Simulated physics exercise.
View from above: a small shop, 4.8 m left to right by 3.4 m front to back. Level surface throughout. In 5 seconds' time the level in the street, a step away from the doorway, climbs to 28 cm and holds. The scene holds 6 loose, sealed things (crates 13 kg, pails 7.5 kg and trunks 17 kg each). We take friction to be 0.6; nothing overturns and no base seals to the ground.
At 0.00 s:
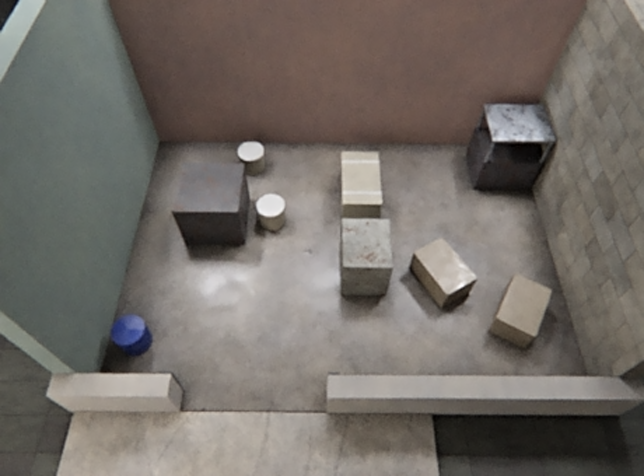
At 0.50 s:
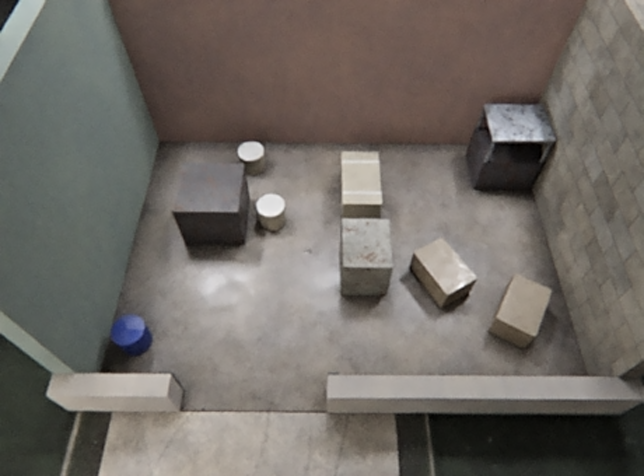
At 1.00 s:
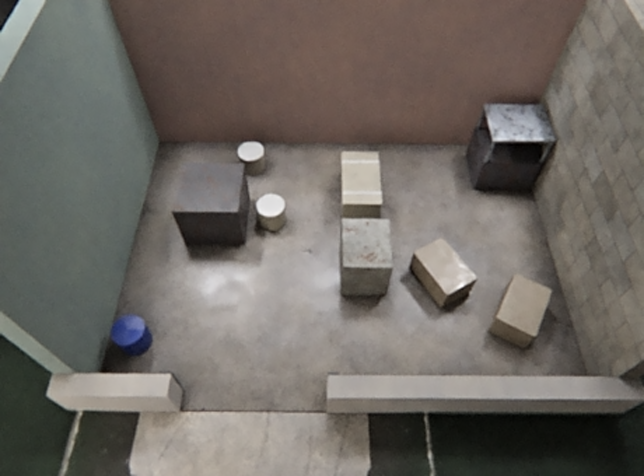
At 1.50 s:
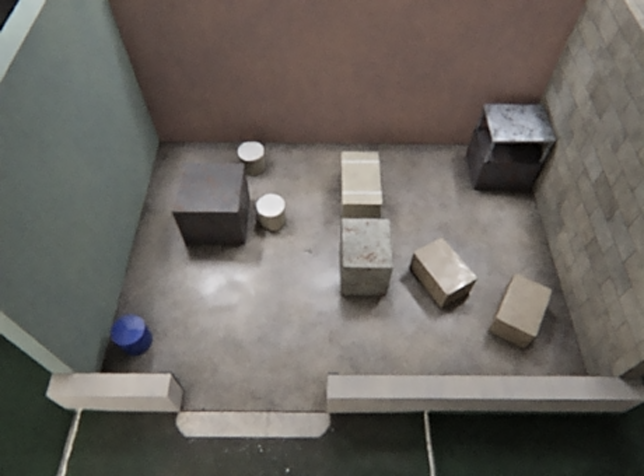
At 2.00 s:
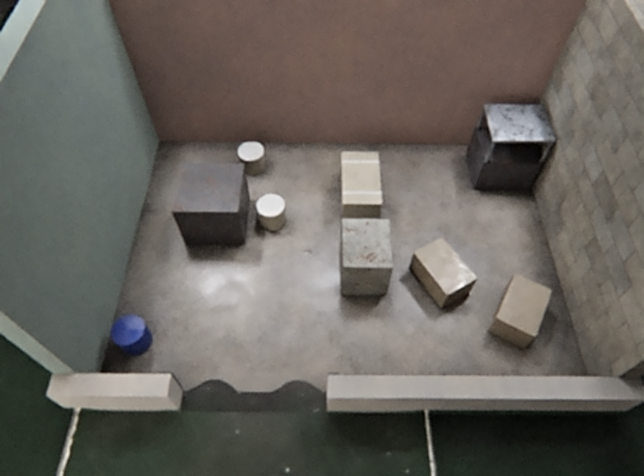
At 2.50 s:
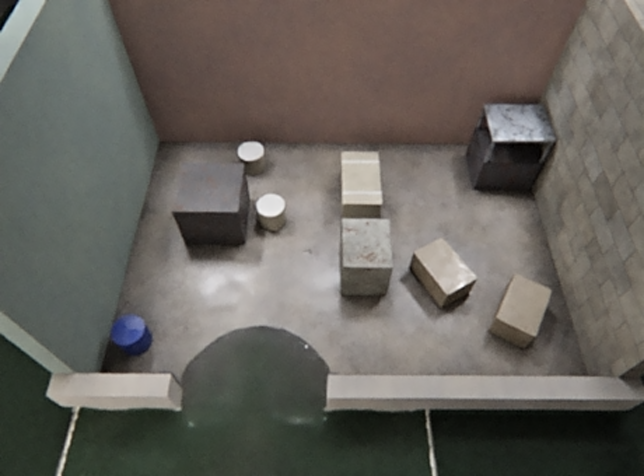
Dark water spreads across the street outside a small shop seen from above, covering the pale paving before the doorway, then pushes through the opening in a rounded patch, while the blue pail and the blocks inside stay still.
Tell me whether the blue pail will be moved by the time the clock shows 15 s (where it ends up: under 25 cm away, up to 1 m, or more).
Expect it to be pushed part of a metre.
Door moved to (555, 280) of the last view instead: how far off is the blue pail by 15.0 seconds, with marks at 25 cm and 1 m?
The blue pail drifts well away.
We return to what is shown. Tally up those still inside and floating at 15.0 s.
That would be 6 of them.
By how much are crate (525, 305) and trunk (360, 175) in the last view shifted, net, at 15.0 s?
Shifts: 140 cm / 150 cm.
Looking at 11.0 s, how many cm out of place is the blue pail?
30 cm, give or take.
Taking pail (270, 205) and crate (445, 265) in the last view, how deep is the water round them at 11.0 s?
Close to 16 and 11 centimetres.
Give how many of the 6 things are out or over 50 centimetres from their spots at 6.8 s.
By my tally, 1.
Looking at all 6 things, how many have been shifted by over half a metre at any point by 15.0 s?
6.
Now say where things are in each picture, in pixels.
The blue pail at (128, 330), on the bottom; 0.0 m2 under water; 0 of 6 have shifted, in the first picture.
The blue pail at (128, 330), on the bottom; 0.0 m2 under water; 0 of 6 have shifted, in the second picture.
The blue pail at (128, 330), on the bottom; water covers 0.0 m2; 0 of 6 have shifted, in the third picture.
The blue pail at (128, 330) rests on the ground; 0.0 m2 under water; 0 of 6 have shifted, in the fourth picture.
The blue pail at (128, 330), on the bottom; water covers 0.0 m2; 0 of 6 have shifted, in the fifth picture.
The blue pail at (128, 330), on the bottom; water covers 0.7 m2; 0 of 6 have shifted, in the sixth picture.
After 3.5 s the blue pail is near (128, 330), 0.0 m from its start, aground; 0 afloat.
After 6.8 s the blue pail is near (129, 332), 0.0 m from its start, aground; 1 afloat.
After 11.0 s the blue pail is near (156, 312), 0.3 m from its start, afloat; 6 afloat.
After 15.0 s the blue pail is near (177, 326), 0.5 m from its start, afloat; 6 afloat.
